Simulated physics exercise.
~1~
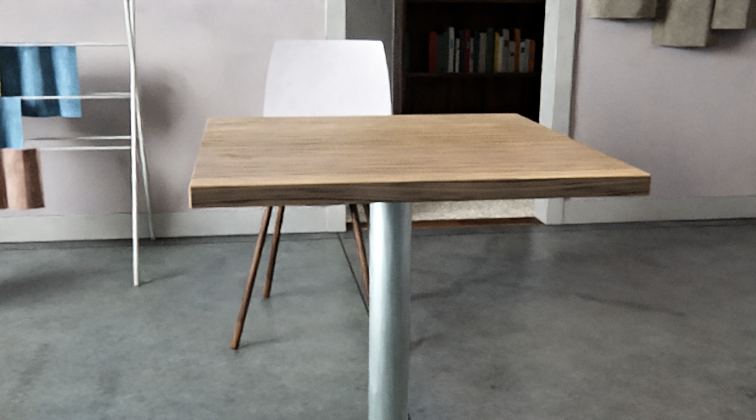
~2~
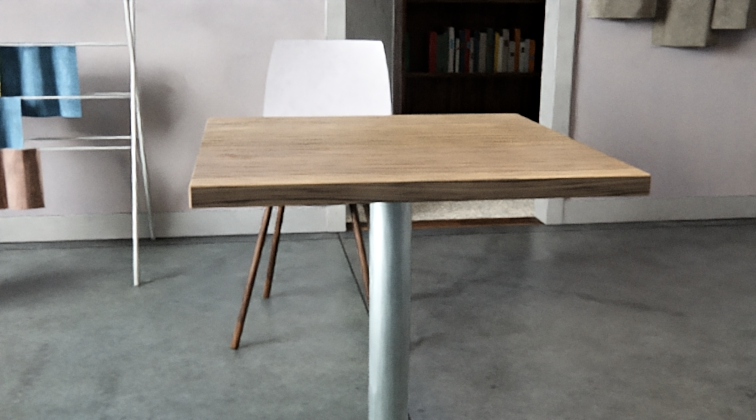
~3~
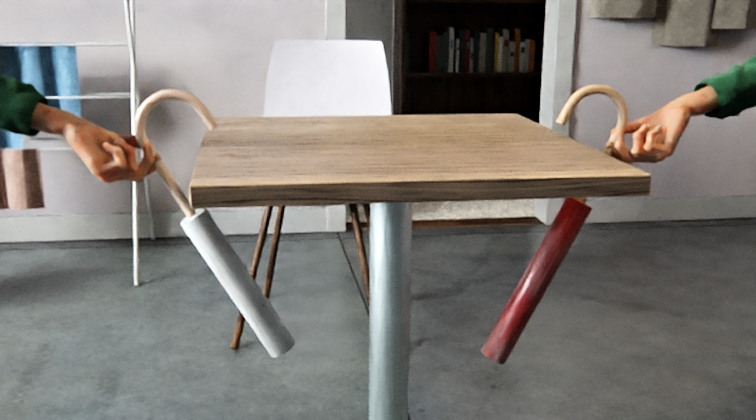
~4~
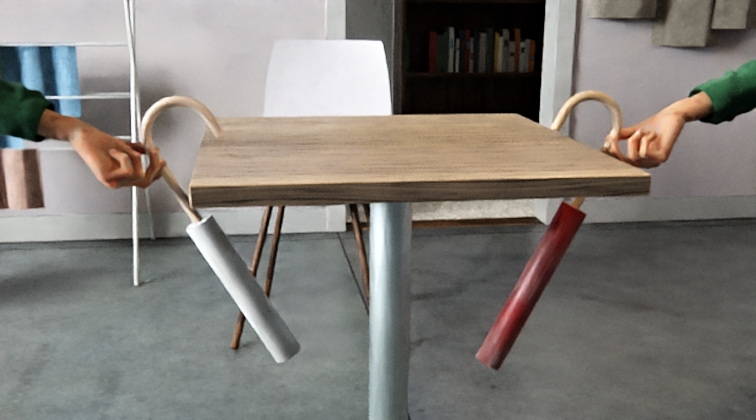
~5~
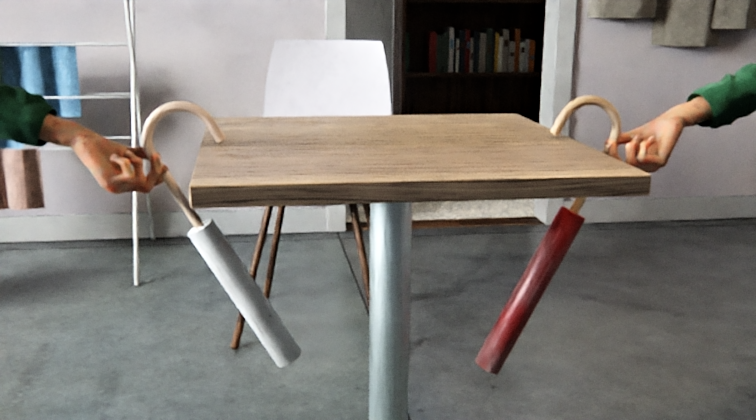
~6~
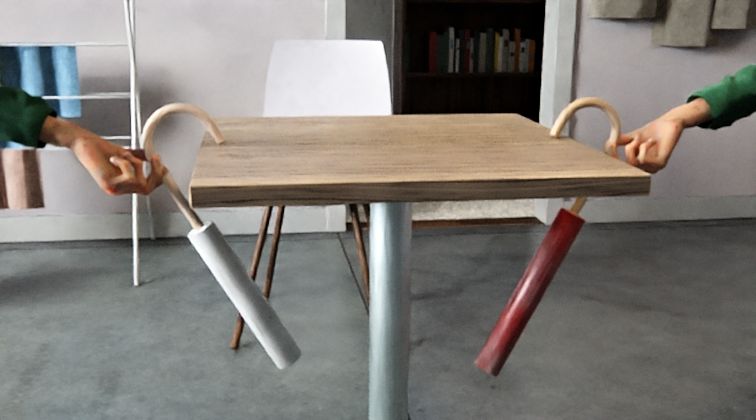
Two hands hook a white umbrella and a red umbrella over the table's opposite ends.
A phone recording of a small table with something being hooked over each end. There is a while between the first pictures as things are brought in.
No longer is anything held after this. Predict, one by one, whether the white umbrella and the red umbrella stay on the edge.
Prediction: The white umbrella keeps hanging, the red umbrella keeps hanging.
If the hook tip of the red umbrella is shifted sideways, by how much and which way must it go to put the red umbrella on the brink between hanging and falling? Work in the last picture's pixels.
Roughly 16 pixels to the right.
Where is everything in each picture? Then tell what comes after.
Table (392, 150), in the first picture.
Table (392, 150), in the second picture.
Still on the way; white umbrella (232, 224); table (392, 150), in the third picture.
Still on the way; red umbrella (535, 230); table (392, 150), in the fourth picture.
Still on the way; white umbrella (239, 234); table (392, 150), in the fifth picture.
In place, still held; white umbrella (239, 236); red umbrella (534, 237); table (392, 150), in the sixth picture.
Then, 0.40 s past the last view, white umbrella at rest near (236, 237); red umbrella at rest near (537, 237).
Finally, the white umbrella remains in place, near (239, 237); the red umbrella remains in place, near (535, 237).
